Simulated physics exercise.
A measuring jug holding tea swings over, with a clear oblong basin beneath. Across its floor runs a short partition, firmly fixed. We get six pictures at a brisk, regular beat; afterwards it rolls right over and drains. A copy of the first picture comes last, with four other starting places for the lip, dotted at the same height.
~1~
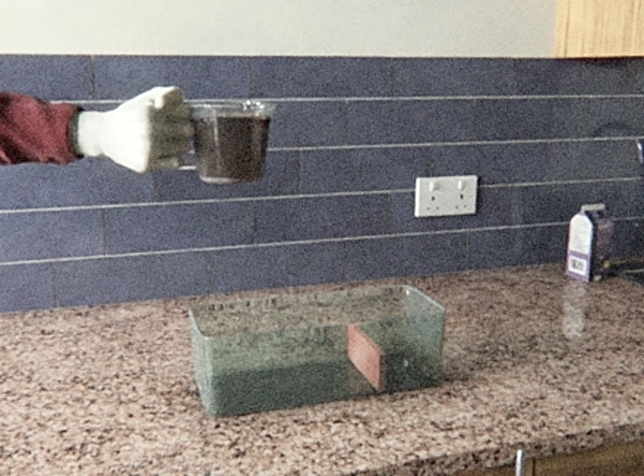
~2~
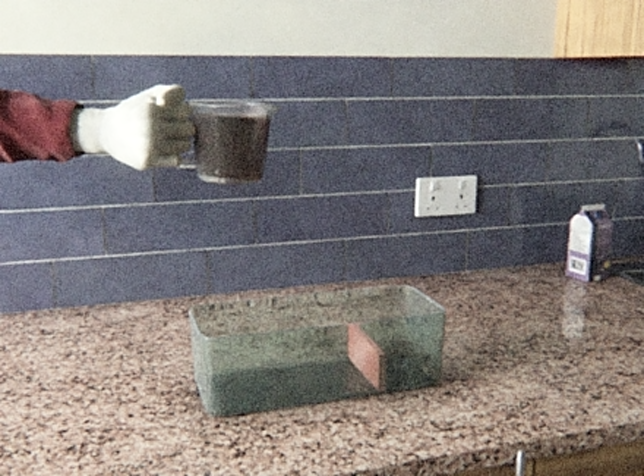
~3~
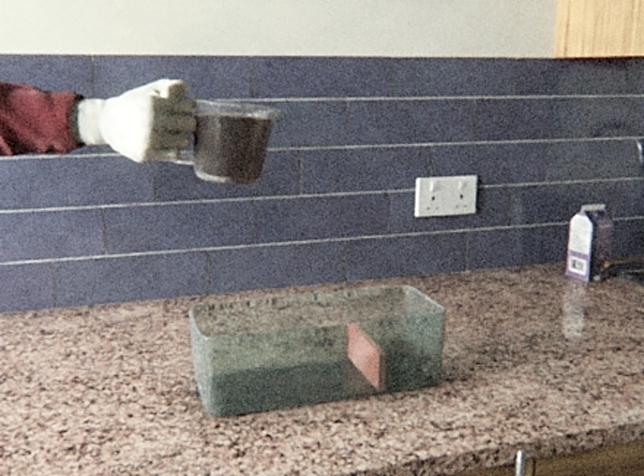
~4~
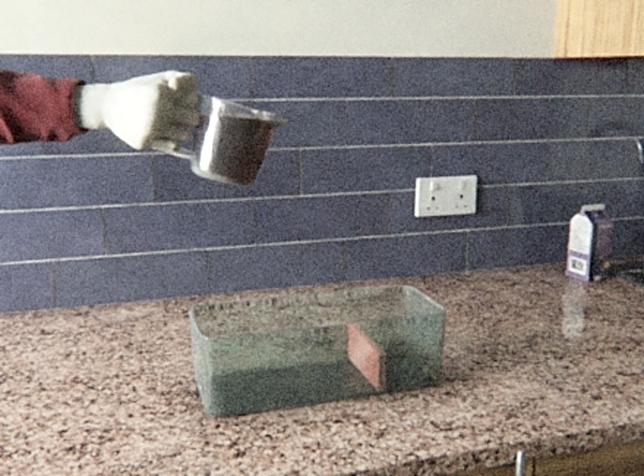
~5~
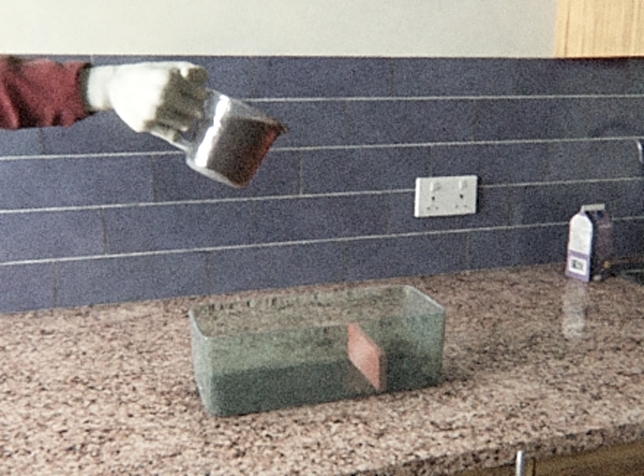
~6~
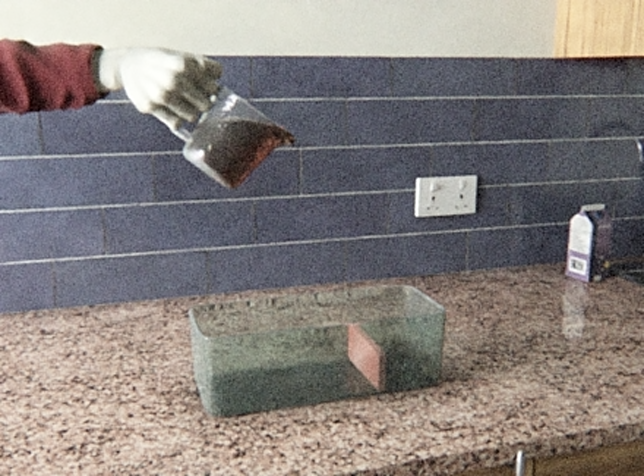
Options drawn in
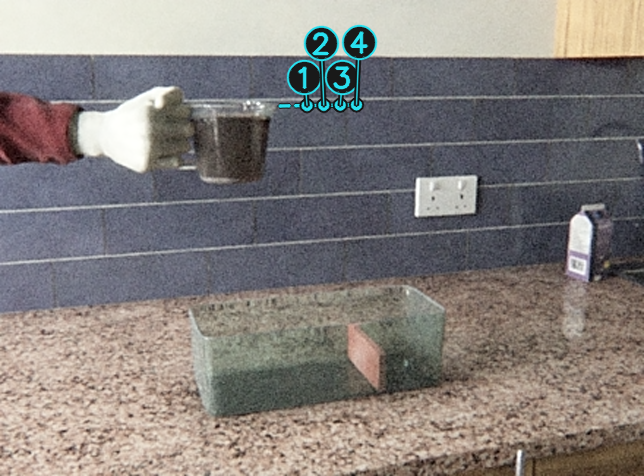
On a kitchen counter, a gloved hand tilts a jug of dark liquid above a clear basin.
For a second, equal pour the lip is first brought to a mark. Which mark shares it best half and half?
I would pick dot 2.
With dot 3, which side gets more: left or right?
The right one.
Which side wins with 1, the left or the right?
The left side.
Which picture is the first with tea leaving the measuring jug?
Picture 6.
On the marked copy, 1 at (307, 105); 2 at (323, 105); 3 at (340, 105); 4 at (356, 104).
With 1, about 73 % ends left of the wall and 16 % right of it; 10 % is lost outside.
With 2, about 50 % ends left of the wall and 46 % right of it; 5 % is lost outside.
With 3, about 21 % ends left of the wall and 72 % right of it; 7 % is lost outside.
With 4, about 23 % ends left of the wall and 69 % right of it; 9 % is lost outside.
